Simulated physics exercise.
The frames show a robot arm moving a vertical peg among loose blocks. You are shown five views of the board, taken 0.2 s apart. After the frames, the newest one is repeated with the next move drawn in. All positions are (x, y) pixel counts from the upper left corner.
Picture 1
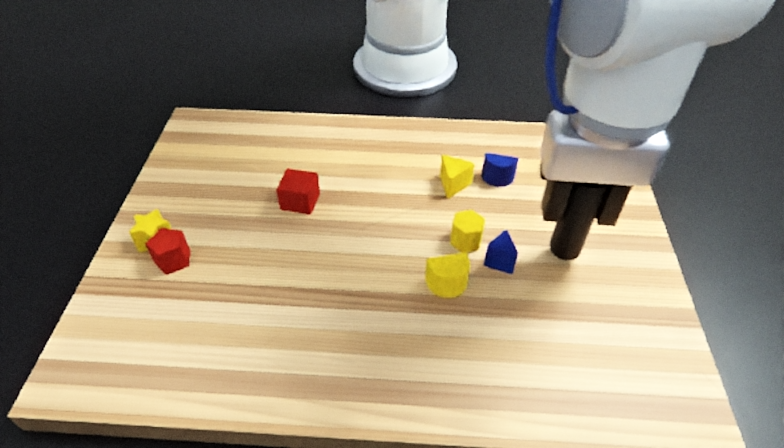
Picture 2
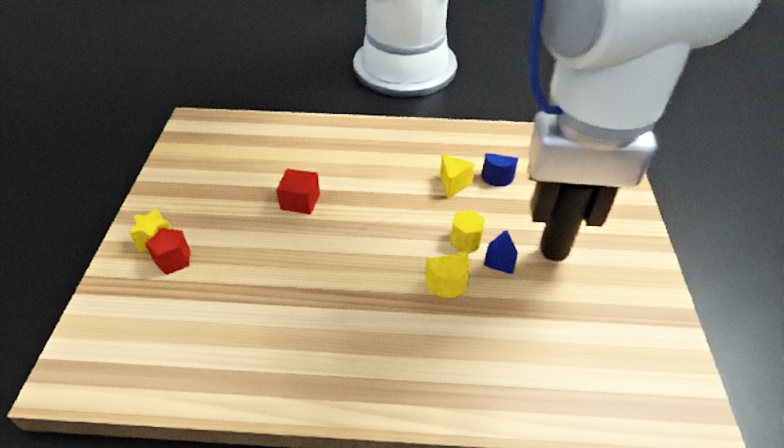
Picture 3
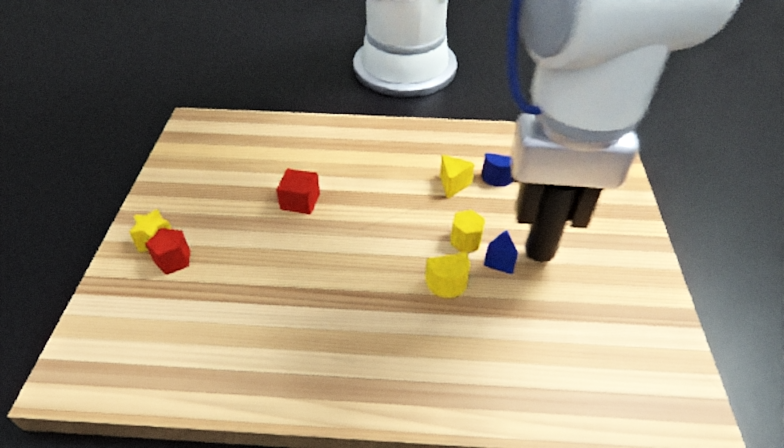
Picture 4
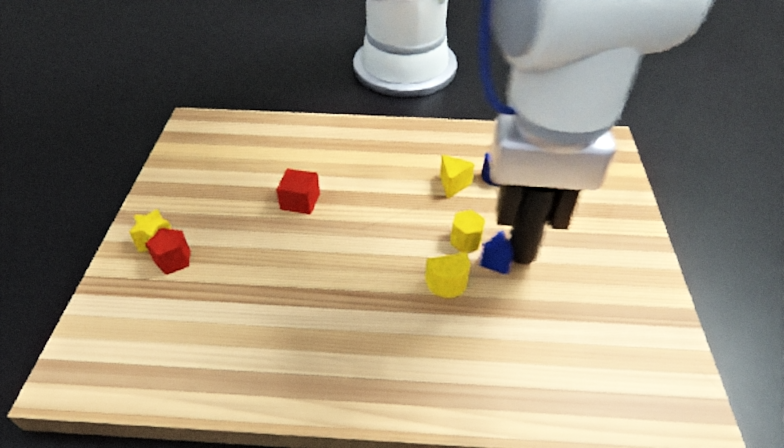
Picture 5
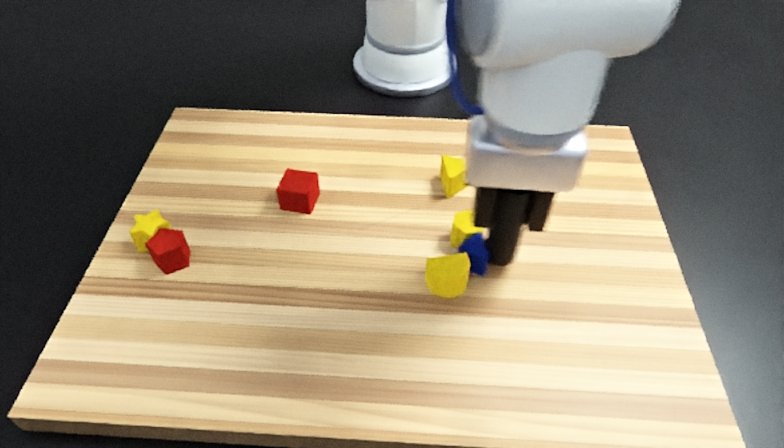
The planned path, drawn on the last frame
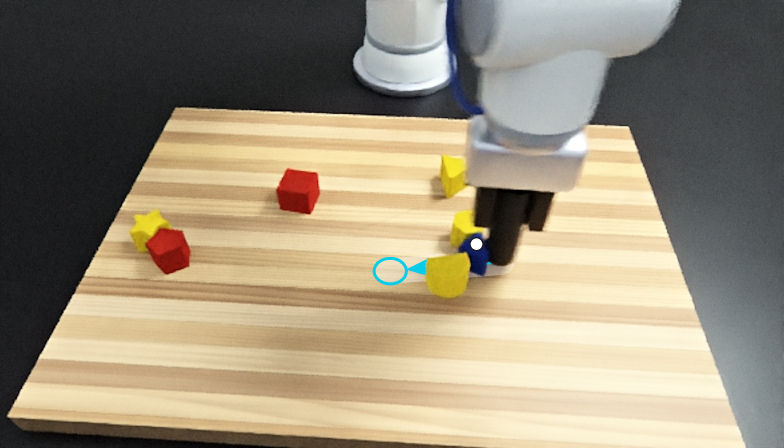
A robot arm moved its dark peg left across the wooden board, reached the blue triangular block and pushed it a short way left, up close to the yellow six-sided and D-shaped blocks.
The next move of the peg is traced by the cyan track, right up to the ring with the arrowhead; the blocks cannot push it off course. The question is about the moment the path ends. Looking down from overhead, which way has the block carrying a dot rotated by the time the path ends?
Looking down on the board, it turns clockwise.
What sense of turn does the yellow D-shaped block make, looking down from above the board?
Rotation: Counter-clockwise.
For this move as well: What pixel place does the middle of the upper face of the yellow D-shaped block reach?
Most likely (420, 277).
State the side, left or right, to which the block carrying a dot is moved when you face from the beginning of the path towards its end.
Measured against the direction from start to end, the block carrying a dot shifts toward the right-hand side.
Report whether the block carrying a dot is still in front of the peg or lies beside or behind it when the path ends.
The block stays ahead.
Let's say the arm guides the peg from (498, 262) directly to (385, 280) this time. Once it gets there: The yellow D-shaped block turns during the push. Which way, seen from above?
It spins anti-clockwise.
Path on the board, from (498, 262) directly to (390, 271); the dot is on the blue triangular piece.
The first path, step by step. One third of the way, peg (463, 257); yellow D-shaped block (437, 270), turned 45° anticlockwise; blue triangular piece (439, 243).
Two thirds of the way, peg (426, 260); yellow D-shaped block (423, 276), turned 105° anticlockwise; blue triangular piece (400, 244).
At the end, peg (390, 263); yellow D-shaped block (420, 277), turned 115° anticlockwise; yellow six-sided block in place; blue triangular piece (366, 242), turned 45° clockwise.
